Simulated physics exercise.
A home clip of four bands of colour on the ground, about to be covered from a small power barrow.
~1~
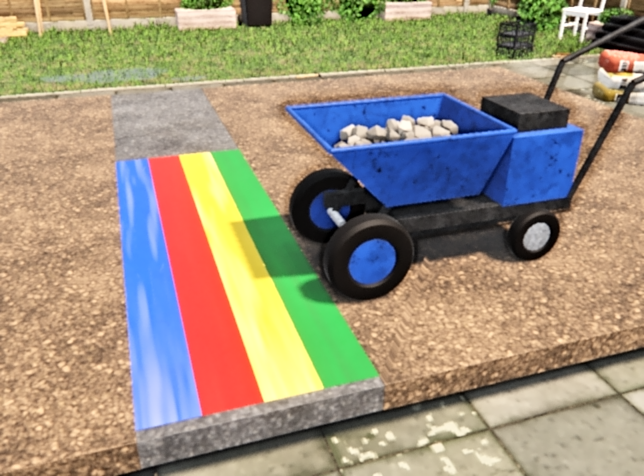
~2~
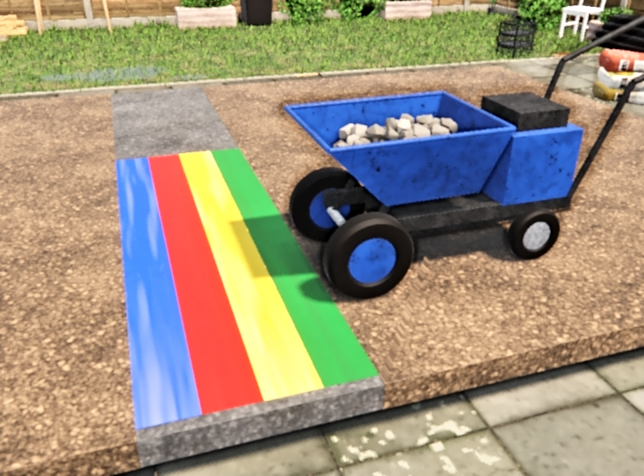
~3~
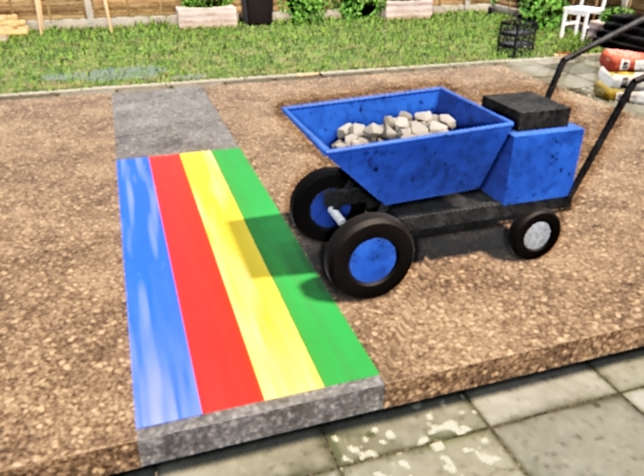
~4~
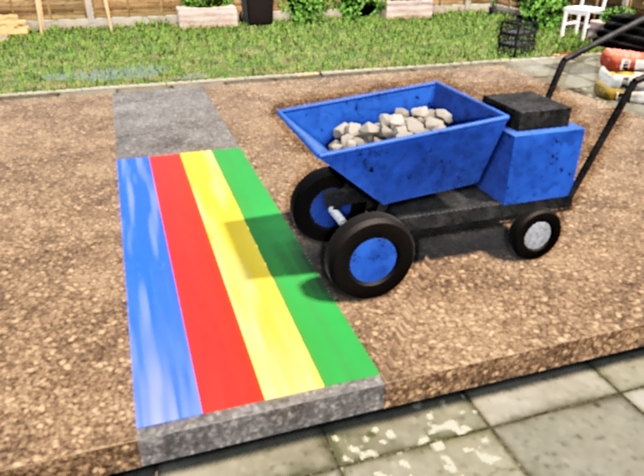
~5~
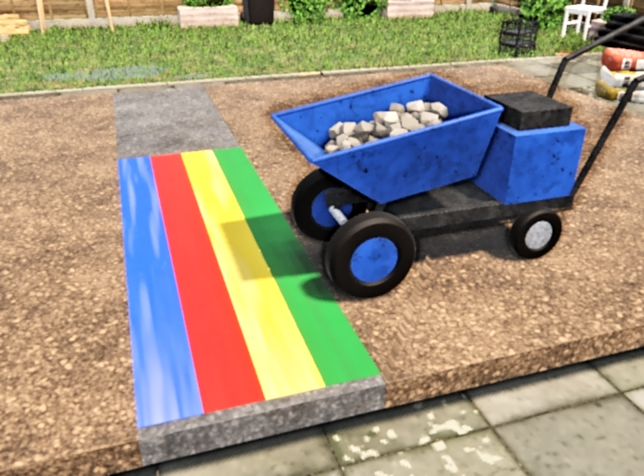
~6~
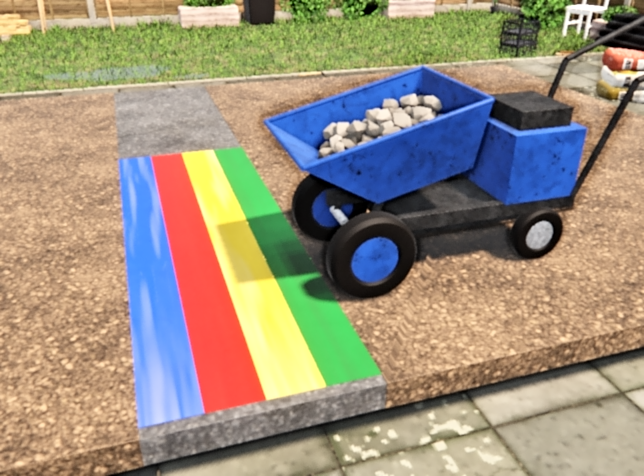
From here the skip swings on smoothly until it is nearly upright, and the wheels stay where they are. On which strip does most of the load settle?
The red strip carries the most.
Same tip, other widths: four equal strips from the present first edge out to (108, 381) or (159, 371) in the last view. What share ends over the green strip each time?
The first gives 0 %, the second 0 %.
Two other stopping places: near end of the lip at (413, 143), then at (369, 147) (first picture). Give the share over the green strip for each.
The first gives 30 %, the second 0 %.
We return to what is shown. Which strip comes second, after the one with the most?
It is that blue strip.
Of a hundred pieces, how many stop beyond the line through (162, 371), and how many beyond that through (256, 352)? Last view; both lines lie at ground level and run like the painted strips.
Roughly 20 per cent, and 90 per cent.
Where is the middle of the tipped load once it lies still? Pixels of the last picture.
Around (183, 286).
Just after the last frame, skip tipped steeply; every one in the skip.
A moment on, skip tipped right over; the larger part in the skip; just a few over the yellow strip; roughly a quarter over the red strip; just a few over the blue strip.
Further on, skip tipped right over; about a tenth in the skip; about a tenth over the yellow strip; roughly half over the red strip; roughly a third over the blue strip; about a tenth off the paint.
When it is over, skip tipped right over; about a tenth in the skip; not one over the green strip; about a tenth over the yellow strip; roughly half over the red strip; roughly a third over the blue strip; about a tenth off the paint.
